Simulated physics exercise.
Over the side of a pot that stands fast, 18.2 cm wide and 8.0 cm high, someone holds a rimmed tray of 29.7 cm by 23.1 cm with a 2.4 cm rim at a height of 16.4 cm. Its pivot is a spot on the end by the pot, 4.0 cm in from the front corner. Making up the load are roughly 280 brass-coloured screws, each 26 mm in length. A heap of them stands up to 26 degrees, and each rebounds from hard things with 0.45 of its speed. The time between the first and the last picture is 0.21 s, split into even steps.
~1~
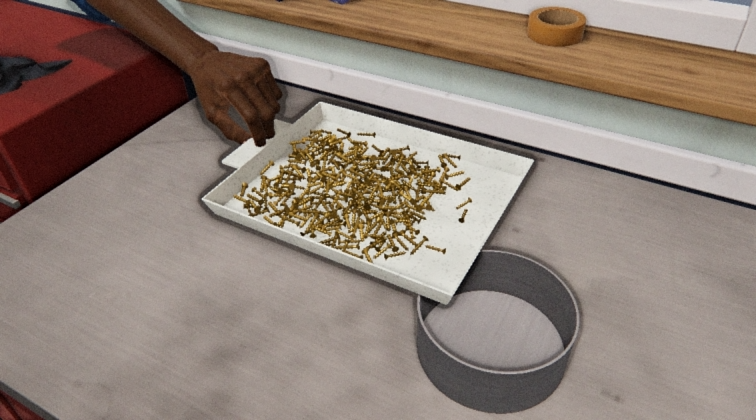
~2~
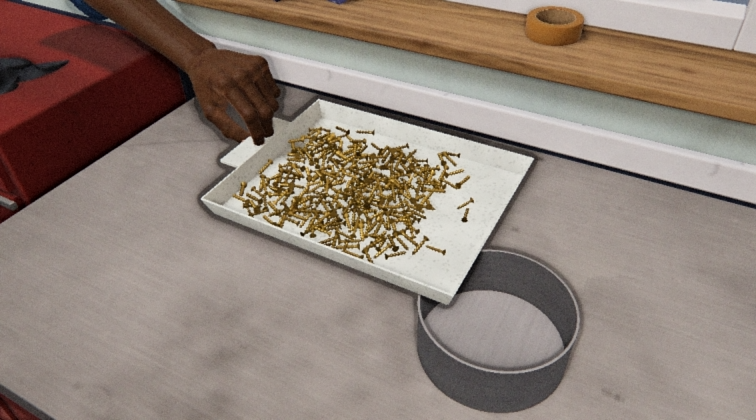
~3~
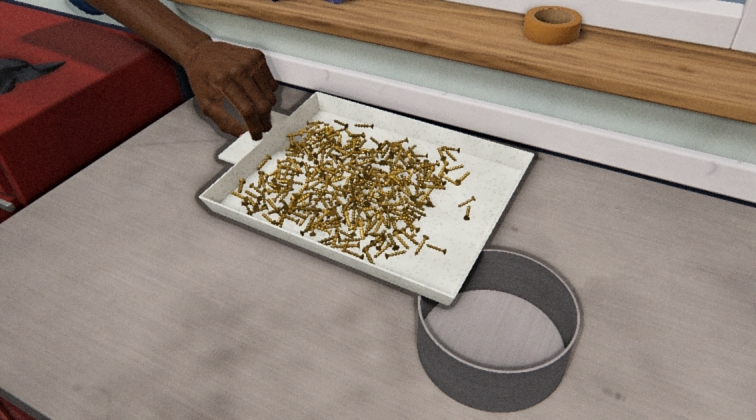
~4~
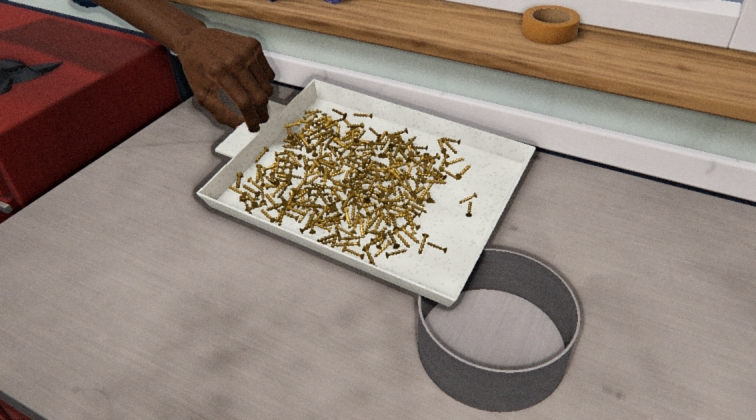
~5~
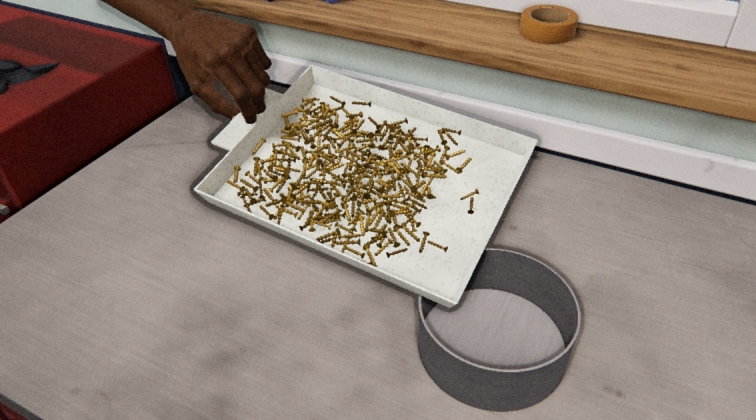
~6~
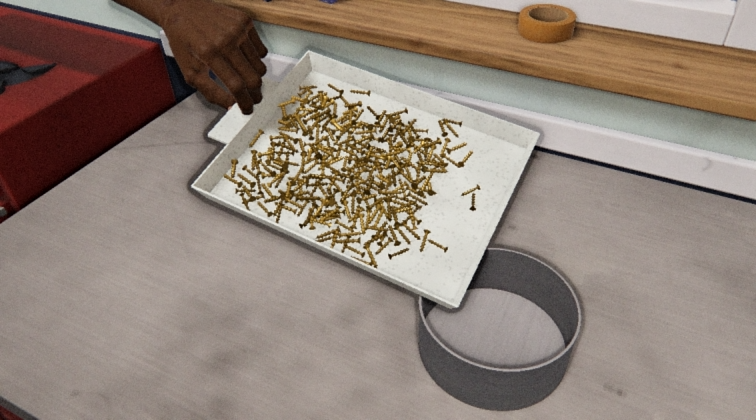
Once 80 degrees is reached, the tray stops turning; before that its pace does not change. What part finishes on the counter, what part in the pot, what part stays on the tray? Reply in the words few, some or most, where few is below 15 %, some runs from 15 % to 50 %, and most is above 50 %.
Shares - counter: Most; pot: Few; tray: Few.
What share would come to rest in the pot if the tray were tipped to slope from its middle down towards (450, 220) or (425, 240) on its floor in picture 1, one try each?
Approximately 60 percent, then 25 percent.
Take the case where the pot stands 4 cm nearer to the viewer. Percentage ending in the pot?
Then roughly 30 percent would land in it.
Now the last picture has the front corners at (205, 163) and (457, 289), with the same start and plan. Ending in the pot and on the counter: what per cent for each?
Final per cent - pot 65, counter 25.
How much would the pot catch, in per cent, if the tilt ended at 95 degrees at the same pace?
That would give about 5 per cent.
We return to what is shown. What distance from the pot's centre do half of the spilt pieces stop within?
Close to 16 cm, give or take.
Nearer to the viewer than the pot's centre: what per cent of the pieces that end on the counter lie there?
Share: Some 100 %.
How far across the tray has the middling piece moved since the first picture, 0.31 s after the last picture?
5 cm.
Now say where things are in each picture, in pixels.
In the first picture, tray tilt 0 degrees, front corners at (211, 197) and (448, 287); middle of the pieces at (349, 186); pot at (497, 305).
In the second picture, tray tilt 1 degrees, front corners at (210, 197) and (449, 288); middle of the pieces at (348, 185).
In the third picture, tray tilt 3 degrees, front corners at (209, 195) and (450, 289); middle of the pieces at (347, 181).
In the fourth picture, tray tilt 7 degrees, front corners at (206, 191) and (451, 292), lowest corner right front; middle of the pieces at (347, 175).
In the fifth picture, tray tilt 11 degrees, front corners at (204, 187) and (452, 294), lowest corner right front; middle of the pieces at (346, 169).
In the sixth picture, tray tilt 15 degrees, front corners at (201, 184) and (453, 297), lowest corner right front; middle of the pieces at (345, 162); pot at (499, 303).
Then, 0.31 s after the last picture, tilt 47 degrees; the tray holds 100 %, the pot 0 %.
Then, 0.52 s after the last picture, tilt 68 degrees; the tray holds 85 %, the pot 0 %.
Then, 0.85 s after the last picture, tilt 80 degrees; the tray holds 10 %, the pot 0 %.
In the end, counter 95 %, pot 0 %, tray 5 %.
